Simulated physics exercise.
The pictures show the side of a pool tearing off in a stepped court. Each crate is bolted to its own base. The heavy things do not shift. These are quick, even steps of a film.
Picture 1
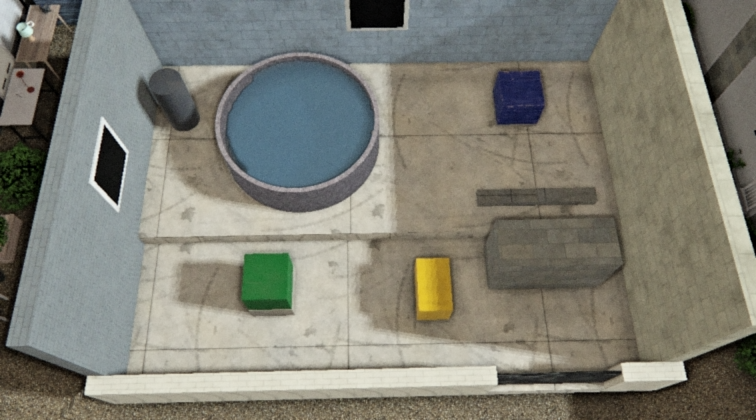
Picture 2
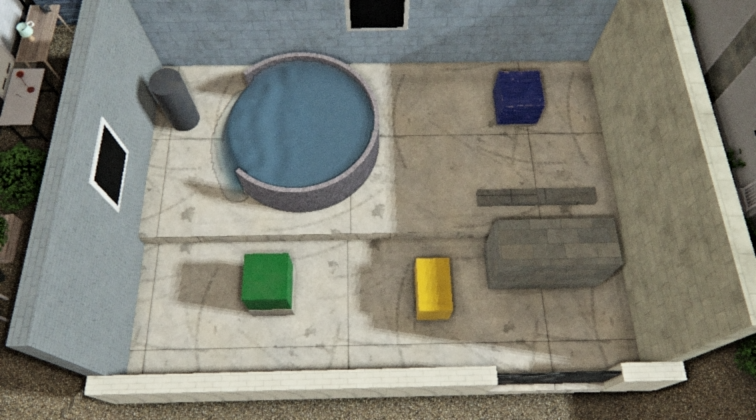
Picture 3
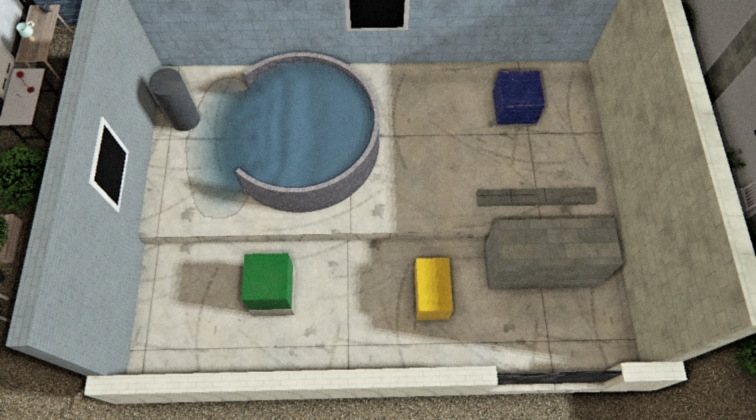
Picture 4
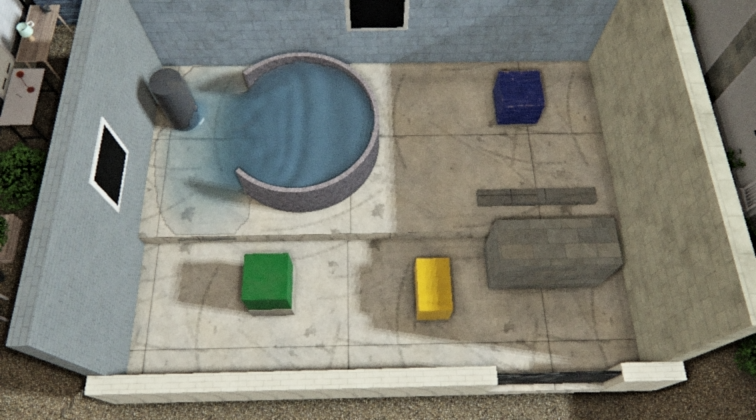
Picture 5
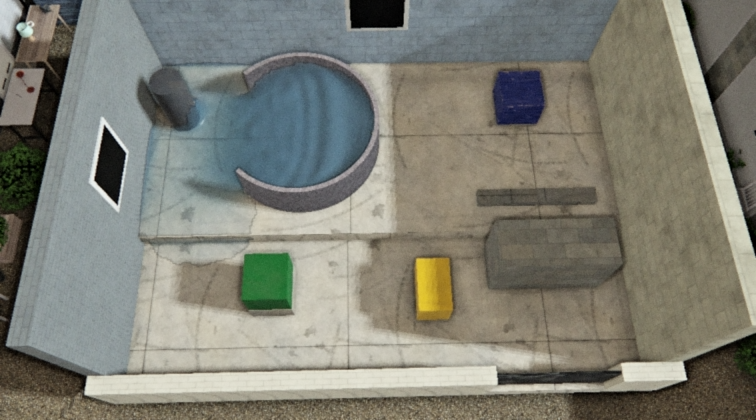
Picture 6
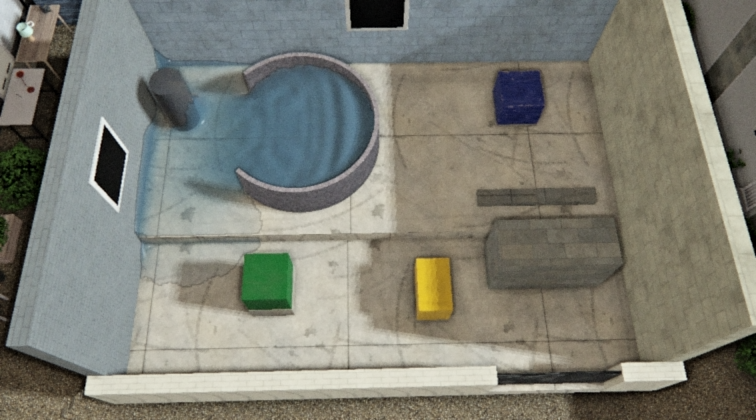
A round pool of still water in a walled court broke open on its left side, and water poured out, spreading across the pale floor around the gray cylinder and along the left wall.
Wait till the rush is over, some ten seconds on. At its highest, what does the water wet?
In the end: The green crate escapes dry; the blue crate is wetted; the yellow crate is wetted.
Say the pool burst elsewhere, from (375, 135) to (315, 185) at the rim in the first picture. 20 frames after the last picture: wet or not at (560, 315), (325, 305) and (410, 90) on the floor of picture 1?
In turn: Awash, awash, not flooded.
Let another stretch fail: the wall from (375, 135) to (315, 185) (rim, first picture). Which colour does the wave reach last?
Last comes the blue-painted one.
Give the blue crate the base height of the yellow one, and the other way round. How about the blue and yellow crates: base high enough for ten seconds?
One by one: The blue crate is soaked, the yellow crate gets wet.
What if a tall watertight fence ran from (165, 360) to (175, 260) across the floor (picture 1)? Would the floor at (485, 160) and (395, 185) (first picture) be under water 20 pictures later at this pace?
As listed: Free of water, not flooded.
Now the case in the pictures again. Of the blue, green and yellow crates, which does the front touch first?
I say the crate marked green.
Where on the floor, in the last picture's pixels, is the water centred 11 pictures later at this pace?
Near (236, 164).
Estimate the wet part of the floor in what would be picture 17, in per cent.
Close to 25 %.
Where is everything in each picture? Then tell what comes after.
The first picture shows still water in the pool at (298, 121).
In the second picture, water pours out at (228, 138) and has run to (243, 196).
In the third picture, water pours out at (228, 139) and has run to (224, 81).
In the fourth picture, the front is at (201, 68), out from the gap at (229, 140).
In the fifth picture, water pours out at (229, 140) and has run to (143, 236).
In the sixth picture, water pours out at (229, 140) and has run to (142, 272).
A moment on, water covers 20 % of the floor; the green crate water round its plinth, the blue crate not reached, the yellow crate not reached.
Next, water covers 25 % of the floor; the green crate water round its plinth, the blue crate not reached, the yellow crate not reached.
Then, water covers 55 % of the floor; the green crate water round its plinth, the blue crate water round its plinth, the yellow crate water round its plinth.
Later, water covers 80 % of the floor; the green crate water round its plinth, the blue crate water round its plinth, the yellow crate water round its plinth.
In the end, water covers 85 % of the floor; the green crate stayed above the water, the blue crate was topped, the yellow crate was topped.
